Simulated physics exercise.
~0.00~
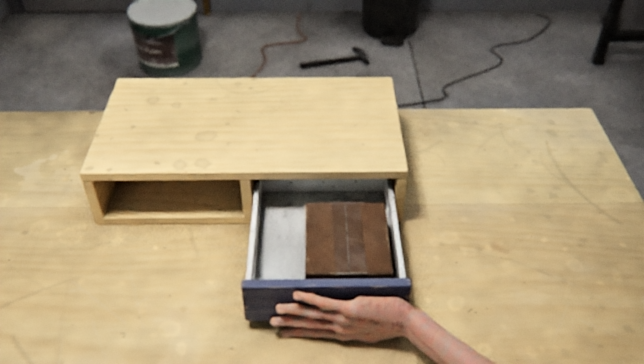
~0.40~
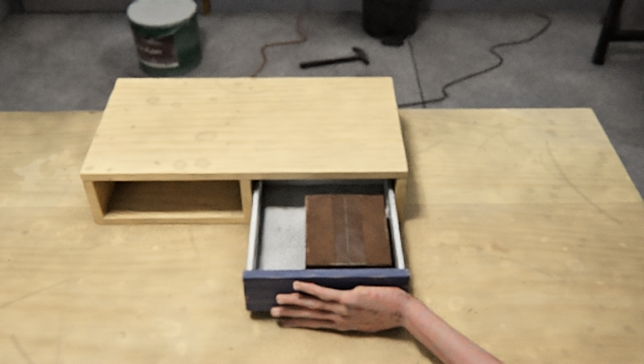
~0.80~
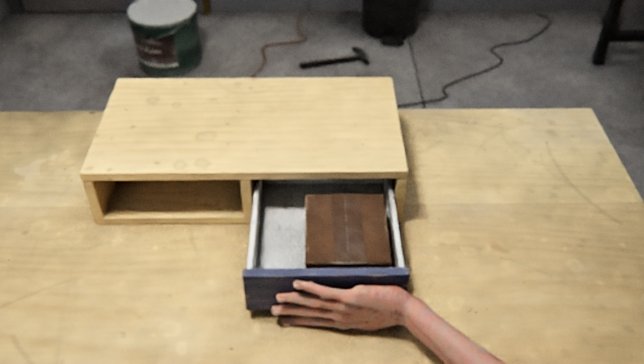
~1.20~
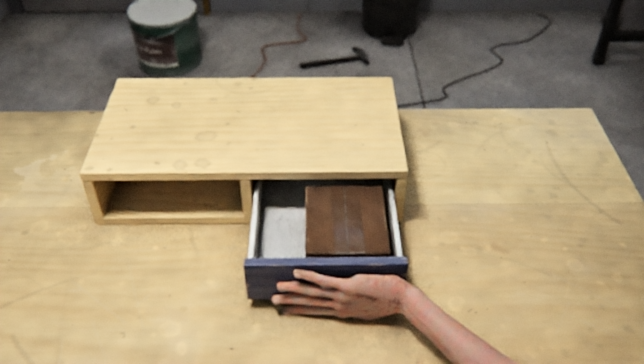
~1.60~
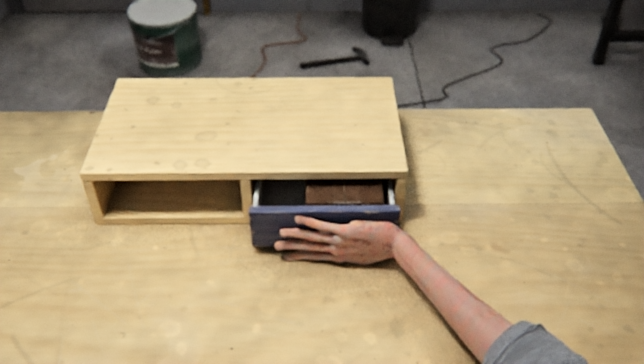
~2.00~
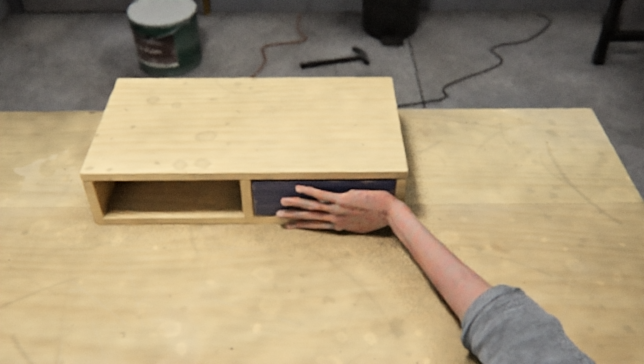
A hand pushed a dark blue-fronted drawer holding a brown box into the right side of a low wooden chest on a table, easing it in slightly at first, then sliding it further until it closed fully and the box disappeared from view.
